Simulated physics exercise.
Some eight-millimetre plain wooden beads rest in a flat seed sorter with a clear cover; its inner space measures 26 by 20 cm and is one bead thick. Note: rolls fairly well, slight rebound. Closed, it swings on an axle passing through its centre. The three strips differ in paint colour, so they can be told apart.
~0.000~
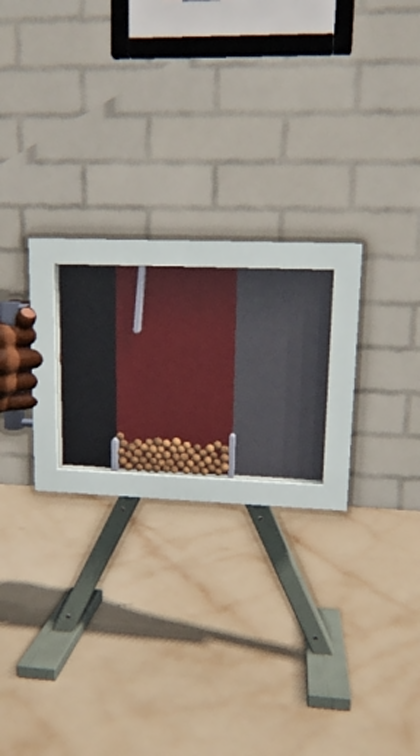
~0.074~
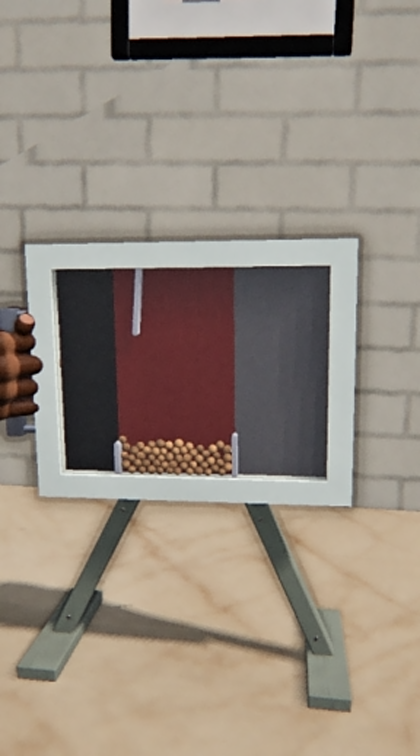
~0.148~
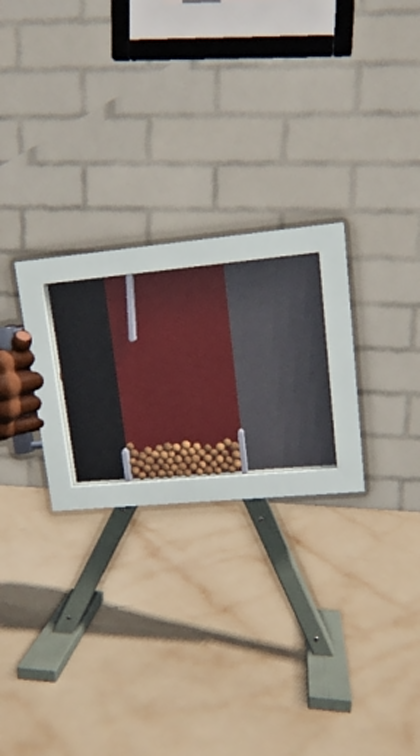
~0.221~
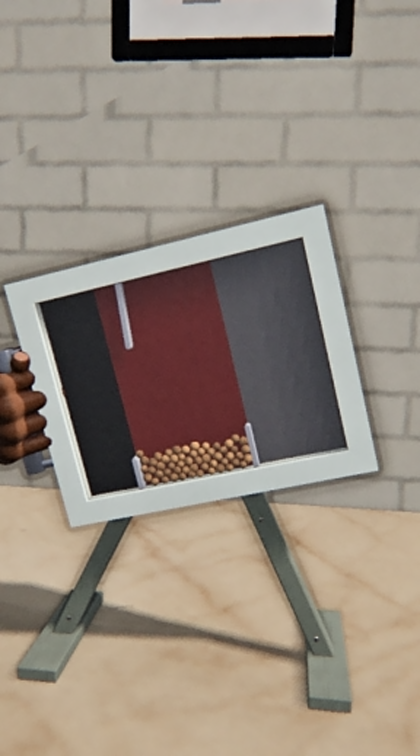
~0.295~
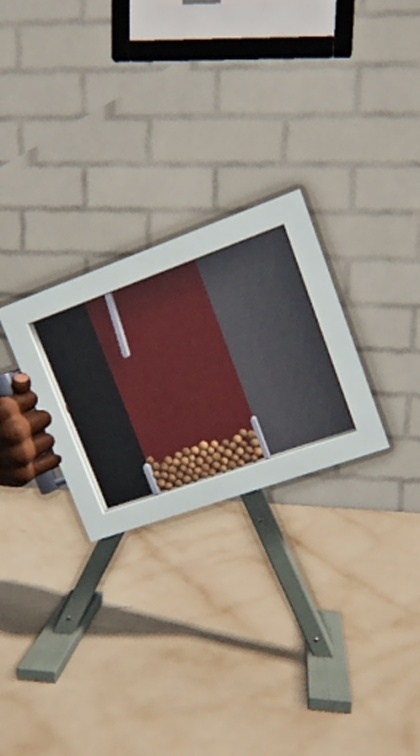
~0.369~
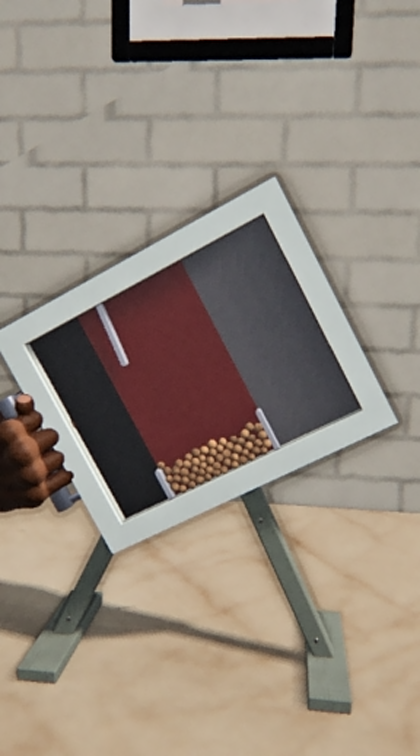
A hand at the left steadily turns the framed case of wooden beads anticlockwise.
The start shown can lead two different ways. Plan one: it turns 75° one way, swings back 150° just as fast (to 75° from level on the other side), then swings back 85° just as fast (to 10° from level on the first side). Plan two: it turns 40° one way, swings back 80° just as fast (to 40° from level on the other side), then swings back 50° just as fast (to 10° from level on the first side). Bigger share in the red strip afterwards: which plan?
Second.
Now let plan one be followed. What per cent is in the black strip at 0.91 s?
The share there is around 30 percent.
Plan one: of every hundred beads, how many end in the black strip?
Share: Approx. 30 %.
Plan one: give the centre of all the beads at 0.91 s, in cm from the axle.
Right by about 6 cm and below by about 7 cm.
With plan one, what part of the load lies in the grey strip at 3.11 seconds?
Share: About 5 percent.
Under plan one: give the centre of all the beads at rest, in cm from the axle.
The middle sits around 1 cm left of it and 9 cm below it.
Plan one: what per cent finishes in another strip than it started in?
35 %.
Plan one. 0.91 s, it stands 75° anticlockwise; the beads' middle is 6 cm right of and 7 cm below the centre; red 70 %, black 30 %.
After 3.11 s, it stands 32° clockwise; the beads' middle is 6 cm left of and 6 cm below the centre; red 65 %, black 30 %, grey 5 %.
After 3.62 s, it stands 10° anticlockwise; the beads' middle is in line with and 9 cm below the centre; red 65 %, black 30 %, grey 5 %.
Settled by 4.6 s, it stands 10° anticlockwise; red 65 %, black 30 %, grey 5 %.
Plan two would end with red 100 %, black 0 %, grey 0 %.
